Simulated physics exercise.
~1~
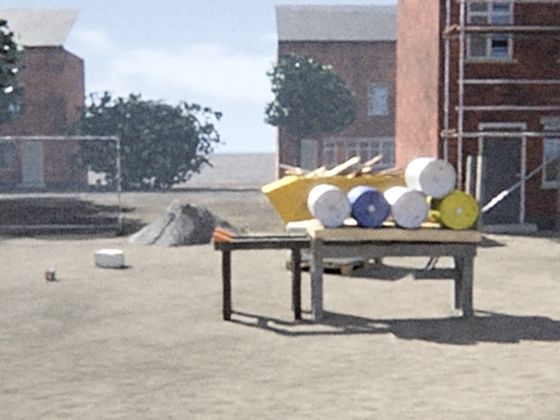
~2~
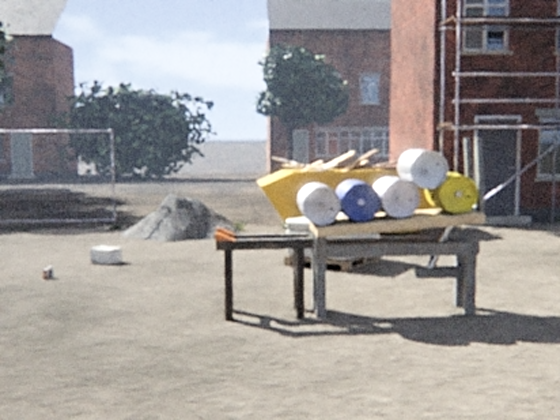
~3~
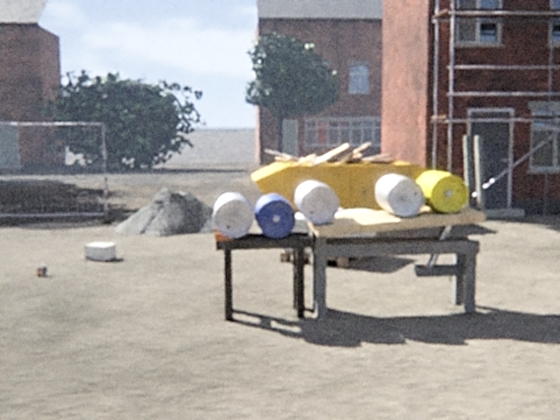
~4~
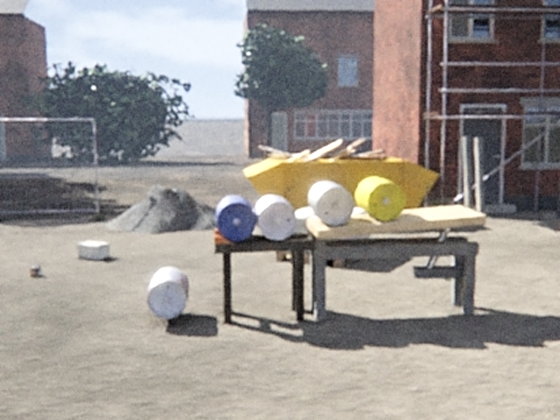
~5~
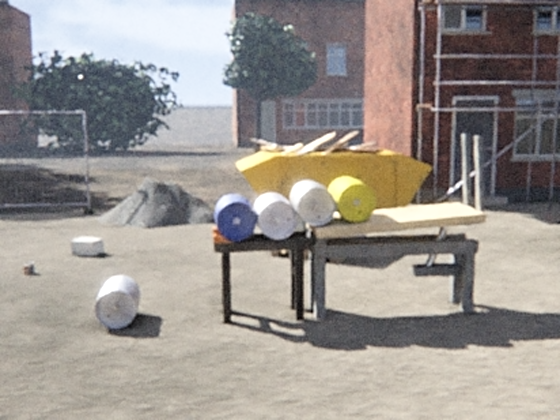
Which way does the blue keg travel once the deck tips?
The blue keg rolls to the left, off the deck and along the rack.
